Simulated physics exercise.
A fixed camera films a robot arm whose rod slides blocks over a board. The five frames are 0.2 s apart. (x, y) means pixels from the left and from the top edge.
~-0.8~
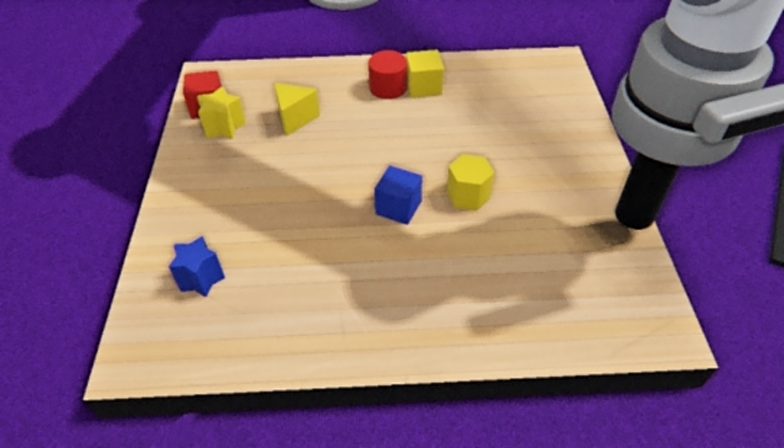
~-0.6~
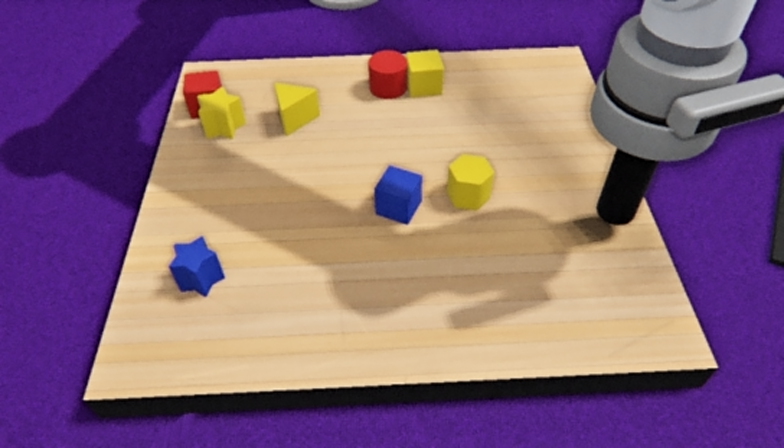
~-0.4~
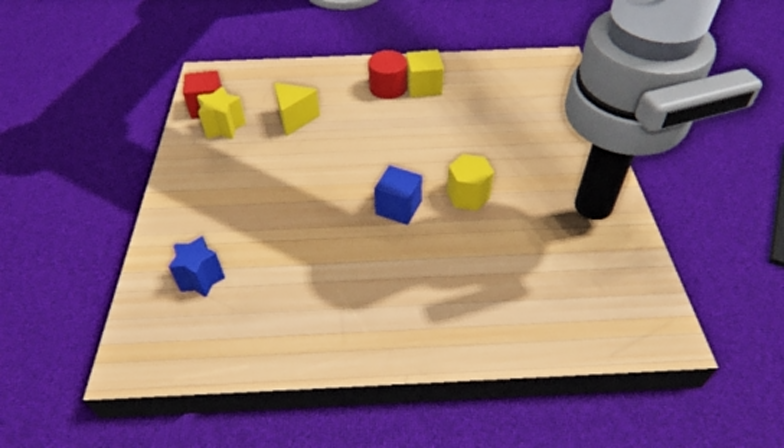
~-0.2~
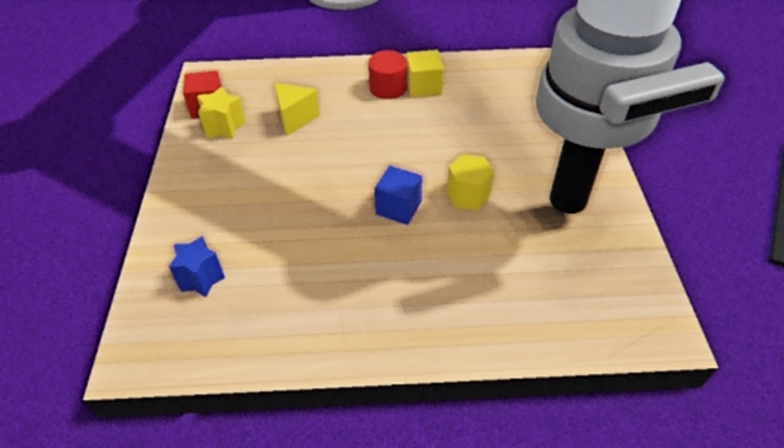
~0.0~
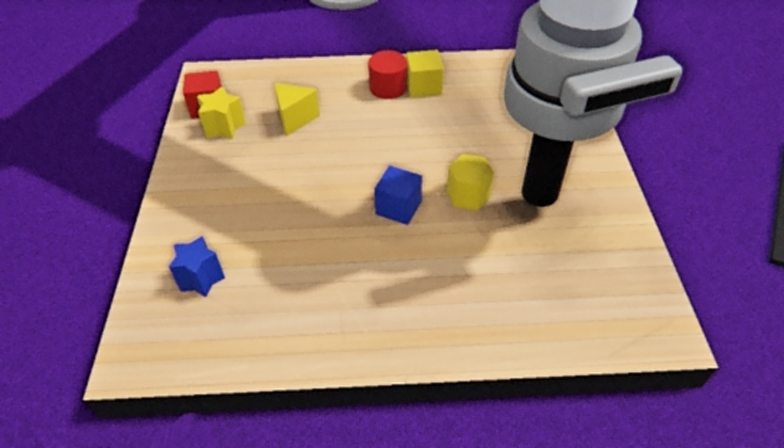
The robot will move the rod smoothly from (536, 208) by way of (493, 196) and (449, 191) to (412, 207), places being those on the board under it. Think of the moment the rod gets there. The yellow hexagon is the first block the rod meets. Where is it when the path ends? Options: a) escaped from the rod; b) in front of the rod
The answer is a.
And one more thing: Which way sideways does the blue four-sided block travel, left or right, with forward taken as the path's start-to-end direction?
To the left.
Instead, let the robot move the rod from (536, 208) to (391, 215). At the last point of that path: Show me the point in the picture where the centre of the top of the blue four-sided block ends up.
The middle of its upper face should be somewhere near (355, 178).
What follows on the original path. One third of the way, rod (494, 183); yellow hexagon (455, 166).
Two thirds of the way, rod (450, 178); blue four-sided block (392, 184); yellow hexagon (413, 161), turned 40° anticlockwise.
At the end, rod (412, 194); blue four-sided block (371, 194); yellow hexagon (384, 162).
